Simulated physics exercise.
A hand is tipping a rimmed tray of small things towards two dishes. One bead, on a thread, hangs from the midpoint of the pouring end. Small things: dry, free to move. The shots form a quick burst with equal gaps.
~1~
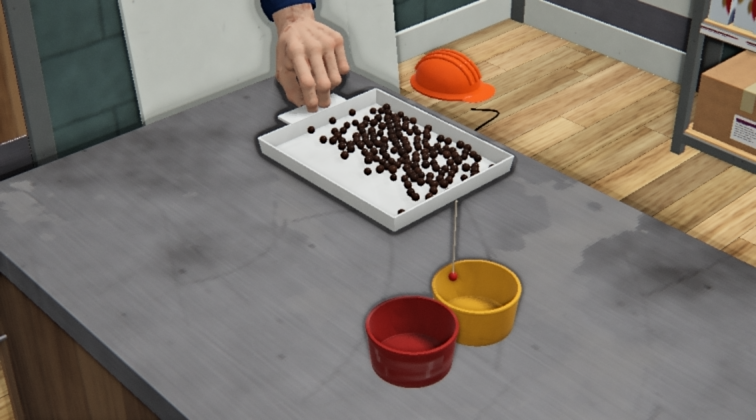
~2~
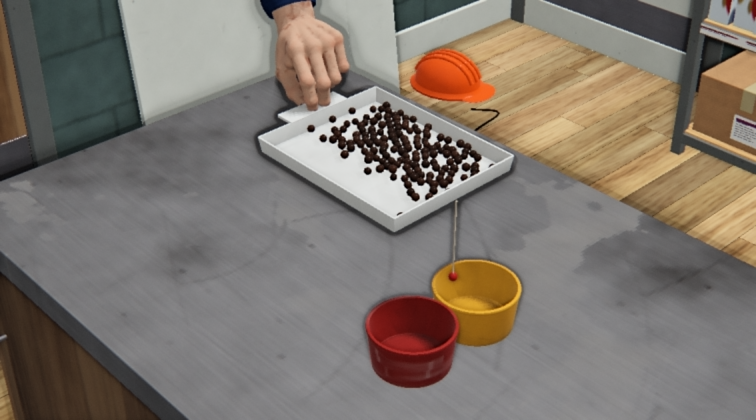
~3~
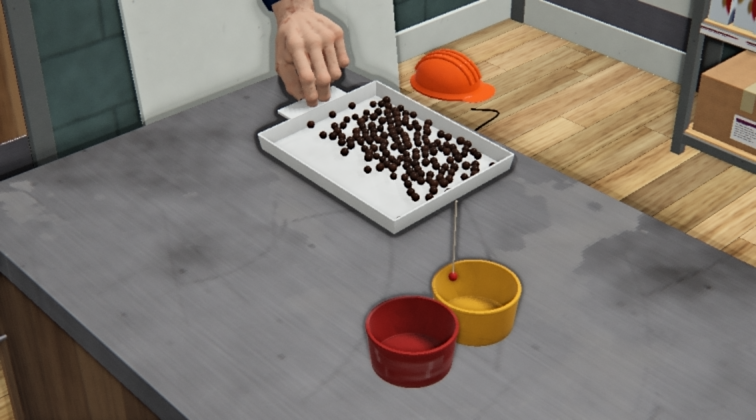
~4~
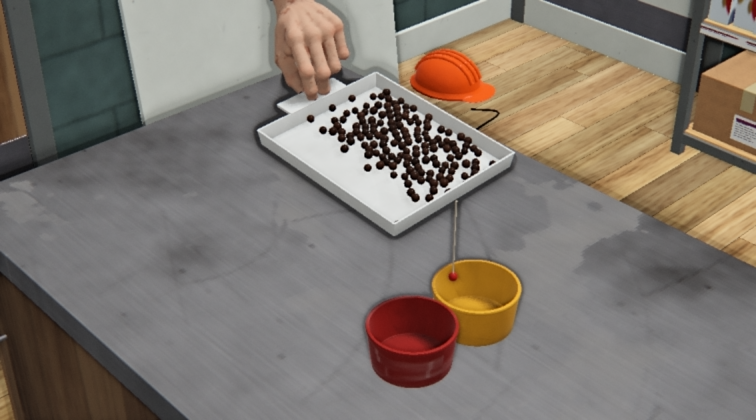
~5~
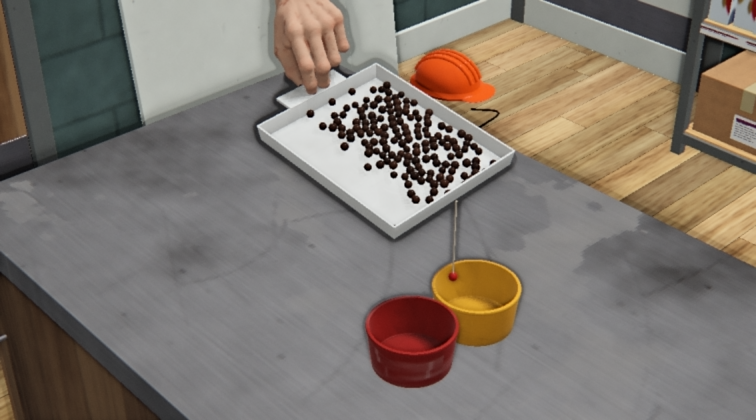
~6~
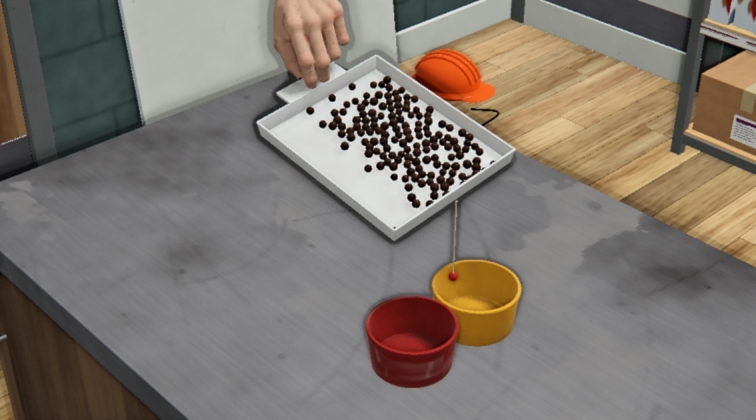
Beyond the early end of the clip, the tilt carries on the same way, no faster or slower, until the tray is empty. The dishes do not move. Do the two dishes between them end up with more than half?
Most of the load lands in the dishes.
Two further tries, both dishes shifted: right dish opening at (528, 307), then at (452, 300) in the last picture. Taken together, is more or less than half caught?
At place one a lesser share; at place two the greater share.
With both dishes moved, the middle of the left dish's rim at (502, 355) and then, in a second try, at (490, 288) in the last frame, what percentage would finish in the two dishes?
Trial 1 0%, trial 2 0%.
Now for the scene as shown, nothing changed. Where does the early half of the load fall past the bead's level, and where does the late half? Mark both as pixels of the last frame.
Around (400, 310), followed by around (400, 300).
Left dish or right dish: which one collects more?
Fuller: The dish on the left.
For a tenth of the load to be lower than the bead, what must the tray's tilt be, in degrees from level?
The tilt is near 80° by then.
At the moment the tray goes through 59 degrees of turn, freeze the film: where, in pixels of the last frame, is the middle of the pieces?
Around (402, 196).
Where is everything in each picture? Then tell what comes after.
Corners of the pouring end (394, 216) and (510, 156), level; middle of the load (408, 149), chocolate balls; left dish (444, 360); right dish (507, 320); bead on its thread (453, 277), in the first picture.
Corners of the pouring end (394, 216) and (510, 155), level; middle of the load (408, 148), in the second picture.
Corners of the pouring end (394, 218) and (510, 154), tipped barely, lowest at the left corner; middle of the load (408, 146), in the third picture.
Corners of the pouring end (395, 221) and (511, 152), tipped a little, lowest at the left corner; middle of the load (408, 142), in the fourth picture.
Corners of the pouring end (395, 225) and (511, 151), tipped a little, lowest at the left corner; middle of the load (409, 139), in the fifth picture.
Corners of the pouring end (395, 228) and (511, 149), tipped a little, lowest at the left corner; middle of the load (409, 139), almost all on the move; left dish (444, 360); right dish (507, 320), in the sixth picture.
Just after the last frame, tray tipped steeply; almost all on the tray; just a few in the left dish; just a few in the air.
A moment on, tray tipped right over; about a tenth on the tray; the larger part in the left dish; just a few outside both; about a tenth in the air.
Further on, tray tipped past a quarter turn; almost all in the left dish; about a tenth outside both.
When it is over, tray tipped past a quarter turn; almost all in the left dish; not one in the right dish; about a tenth outside both.
